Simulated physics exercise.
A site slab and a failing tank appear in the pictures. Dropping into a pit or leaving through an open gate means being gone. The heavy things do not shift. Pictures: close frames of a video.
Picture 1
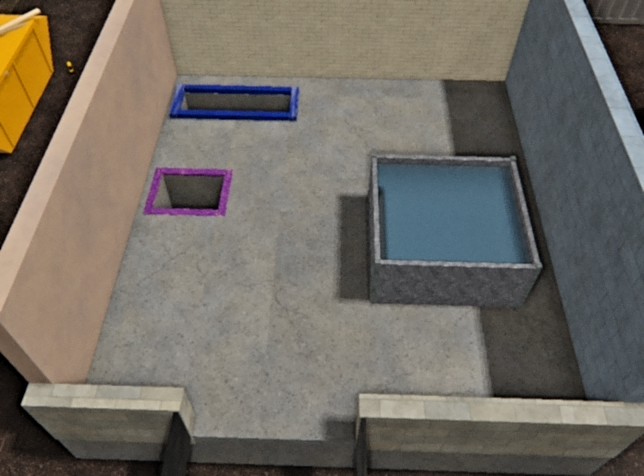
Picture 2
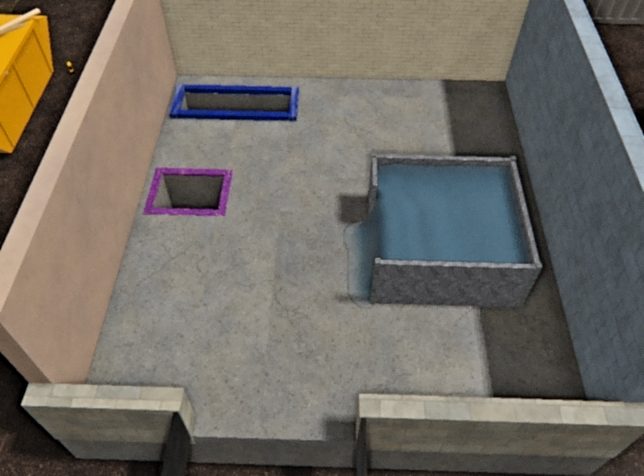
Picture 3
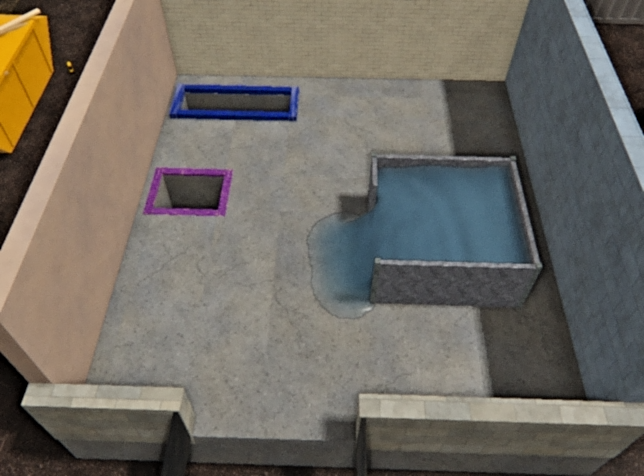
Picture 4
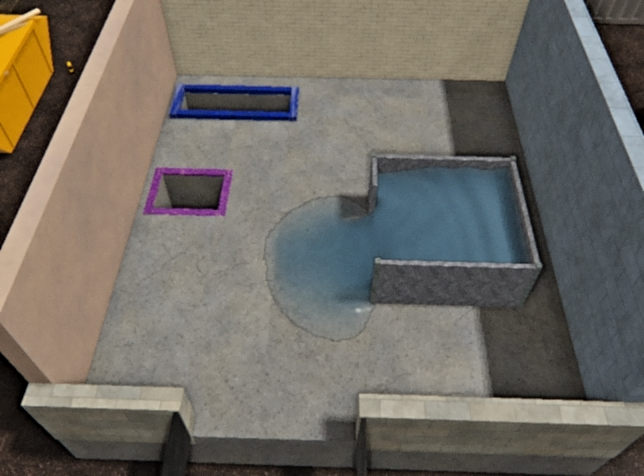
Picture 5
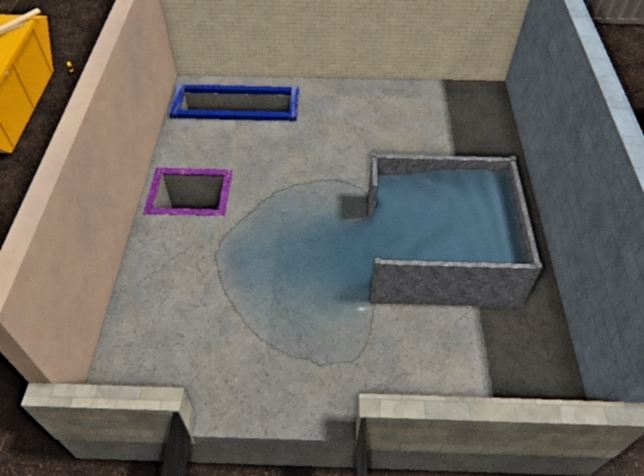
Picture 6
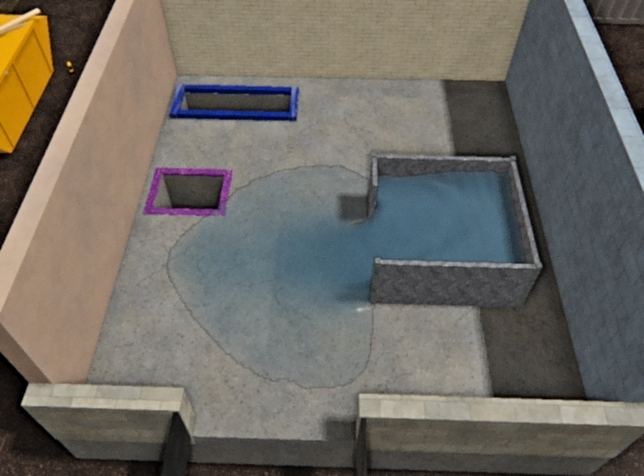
The clip opens on a full, still tank of water standing on a walled concrete slab with a blue-edged pit and a purple-edged pit. The tank's left side opens and water pours out onto the slab, then spreads leftward and toward the front in a widening rounded sheet, reaching near the purple-edged pit.
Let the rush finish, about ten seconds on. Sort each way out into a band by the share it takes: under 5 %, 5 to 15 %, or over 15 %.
Shares: The gate takes over 15 %; the purple pit takes over 15 %; the blue pit takes under 5 %.
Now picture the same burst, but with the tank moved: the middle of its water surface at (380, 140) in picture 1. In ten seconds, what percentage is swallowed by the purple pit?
The purple pit ends up with 50 per cent.
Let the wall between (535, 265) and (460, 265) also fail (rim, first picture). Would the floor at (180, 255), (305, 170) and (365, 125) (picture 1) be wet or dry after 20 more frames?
Taking them in order, I'd say swamped, not reached and not reached.
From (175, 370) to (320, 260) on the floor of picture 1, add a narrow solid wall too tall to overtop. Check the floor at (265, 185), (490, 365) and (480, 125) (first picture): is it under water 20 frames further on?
Taking the three spots in the order asked, they are waterlogged, bone-dry and bone-dry.
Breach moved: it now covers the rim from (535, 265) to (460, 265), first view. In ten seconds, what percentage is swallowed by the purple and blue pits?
Per cent: Purple 25, blue 0.
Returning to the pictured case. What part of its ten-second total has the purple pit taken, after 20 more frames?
I'd put it at 40 percent.
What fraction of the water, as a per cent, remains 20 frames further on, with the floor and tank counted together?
78 in a hundred.
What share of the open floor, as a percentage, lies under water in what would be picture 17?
Around 40 percent.
A moment on, water covers 40 % of the floor; the gate 0 %, the purple pit 2 %, the blue pit 0 %.
Next, water covers 40 % of the floor; the gate 2 %, the purple pit 8 %, the blue pit 0 %.
Then, water covers 40 % of the floor; the gate 5 %, the purple pit 16 %, the blue pit 0 %.
Later, water covers 60 % of the floor; the gate 13 %, the purple pit 32 %, the blue pit 0 %.
In the end, water covers 70 % of the floor; the gate 18 %, the purple pit 42 %, the blue pit 0 %.
